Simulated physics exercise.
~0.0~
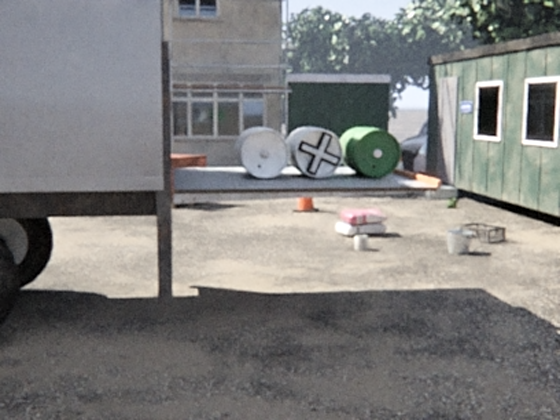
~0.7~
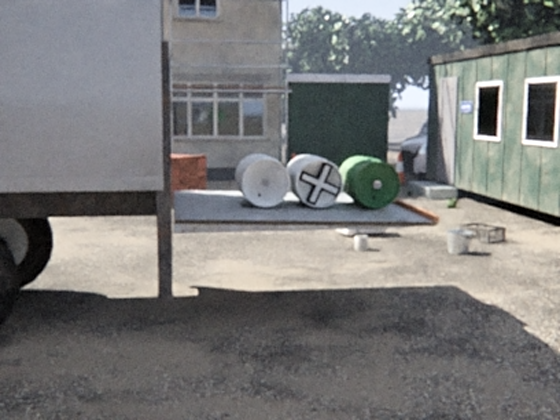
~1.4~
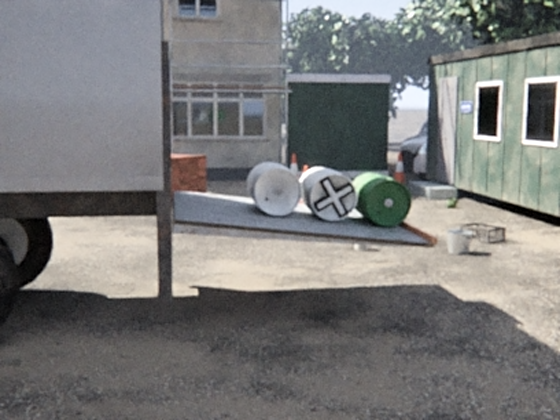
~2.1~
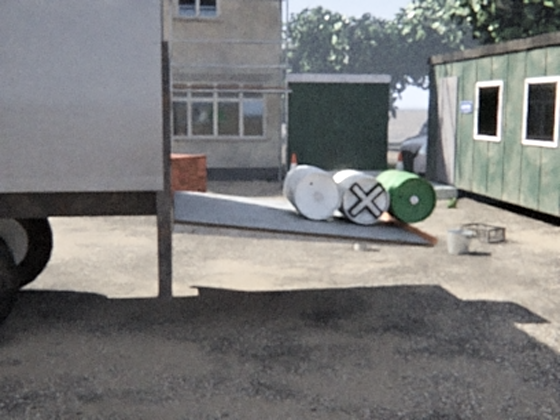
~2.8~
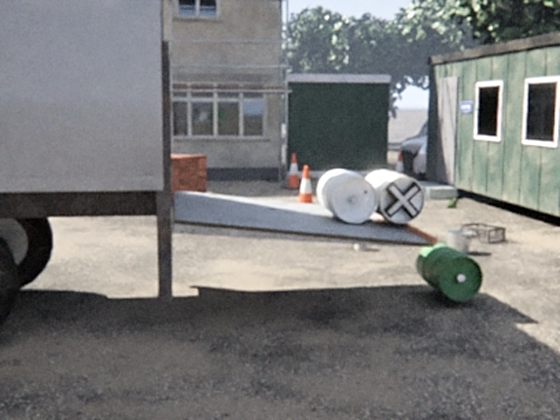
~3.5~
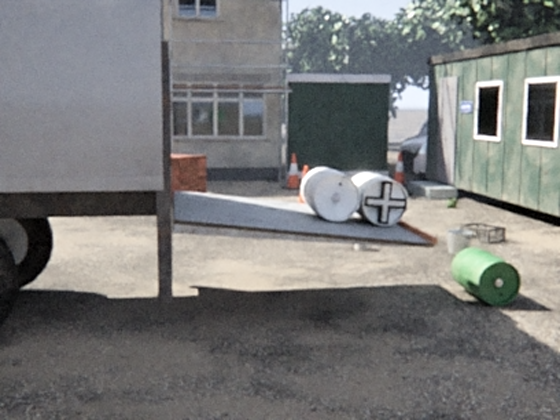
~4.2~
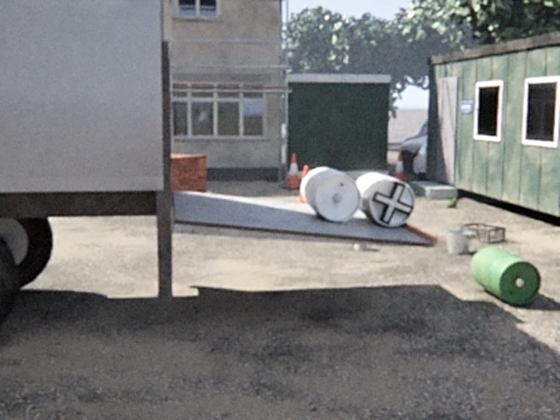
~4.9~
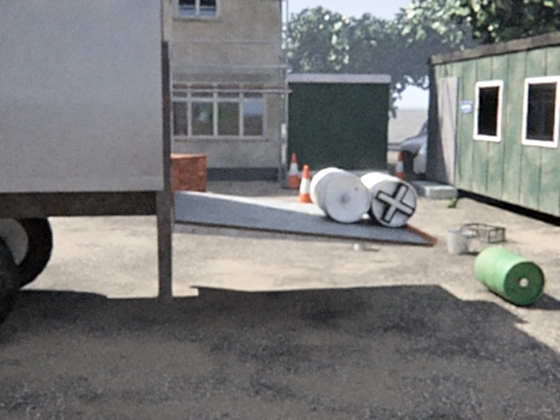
A lorry with a pale grey body fills the left side of a sunlit yard, seen from a fixed spot at ground level, with a green cabin on the right. Behind it a grey platform carries three kegs in a row, a plain white one, a white one with a dark-edged cross and a green one. The platform sinks and tilts down to the right, and the kegs roll towards its orange edge. The green keg goes over the edge, drops to the ground and rolls right before settling. The two white kegs shift back and forth slightly and stay on the platform.
